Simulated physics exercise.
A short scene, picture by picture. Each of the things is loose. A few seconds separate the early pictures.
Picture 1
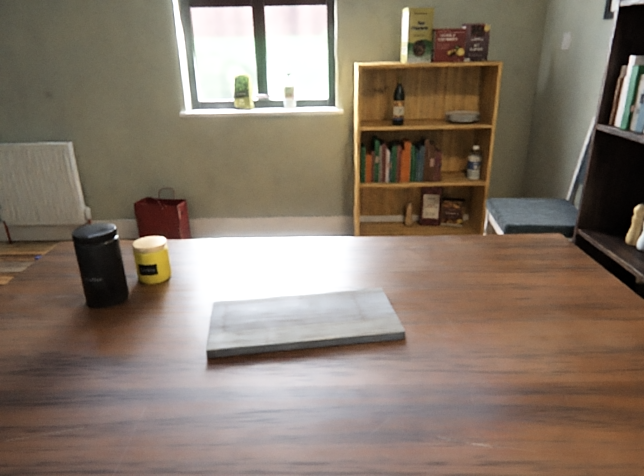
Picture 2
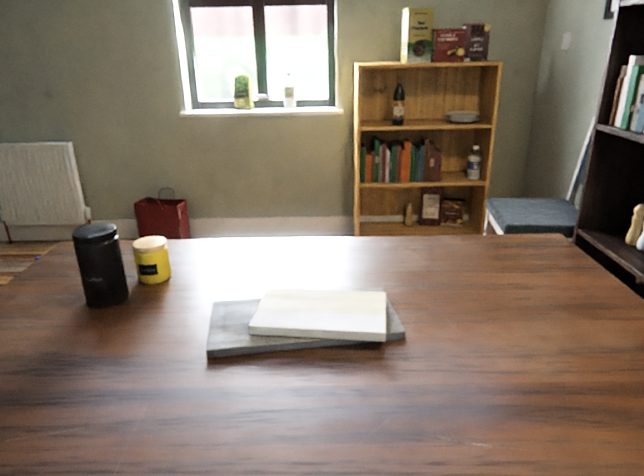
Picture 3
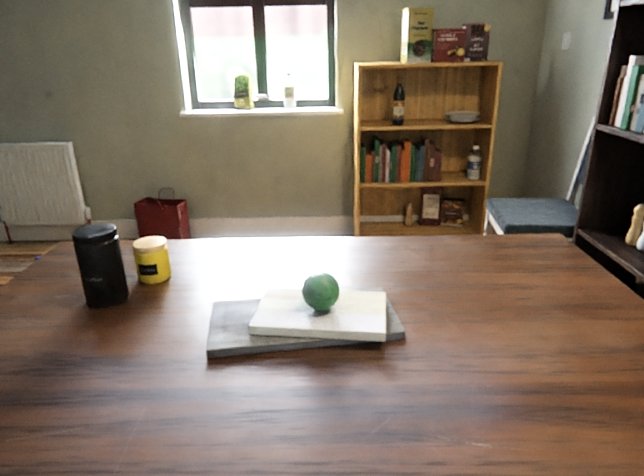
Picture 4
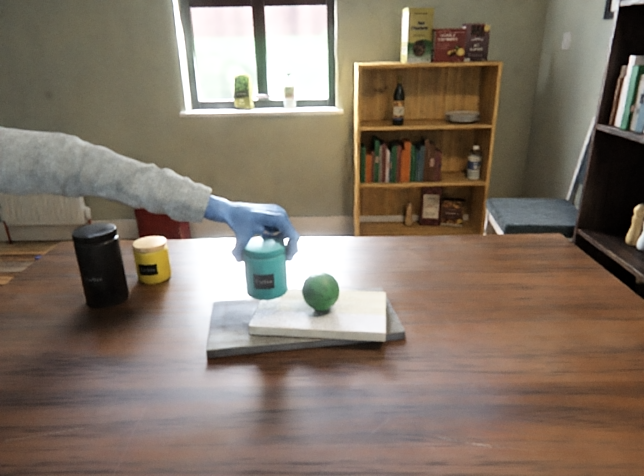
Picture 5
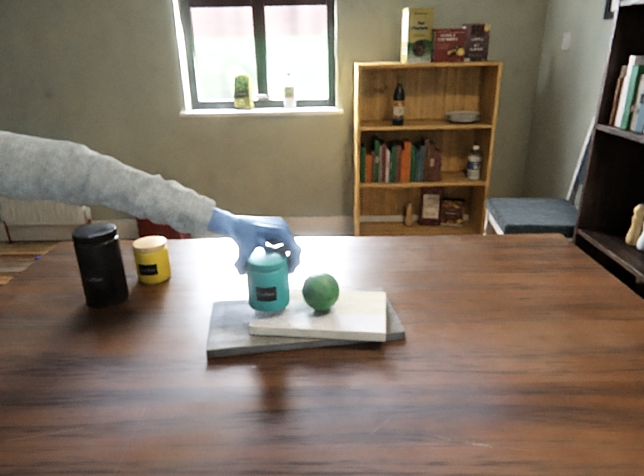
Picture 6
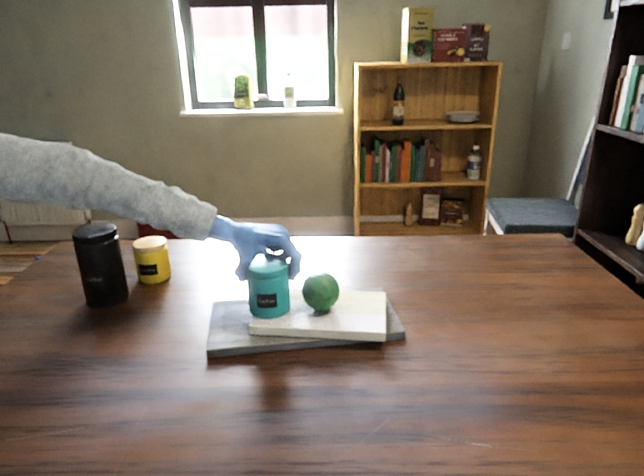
The footage shows a grey board on a wooden table beside black and yellow jars, then a white board and a green ball stacked on it, before a gloved hand lowers a turquoise jar onto the boards, still gripping it.
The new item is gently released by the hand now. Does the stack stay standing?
Yes.
Then, 0.60 s after the last picture, nothing has stirred.
Then, 1.50 s after the last picture, turquoise jar resting near (268, 287).
Then, 2.10 s after the last picture, turquoise jar resting near (268, 288).
At rest, all 6 in place. Seen from the same camera at the end, turquoise jar near (268, 288). The pile keeps its balance.
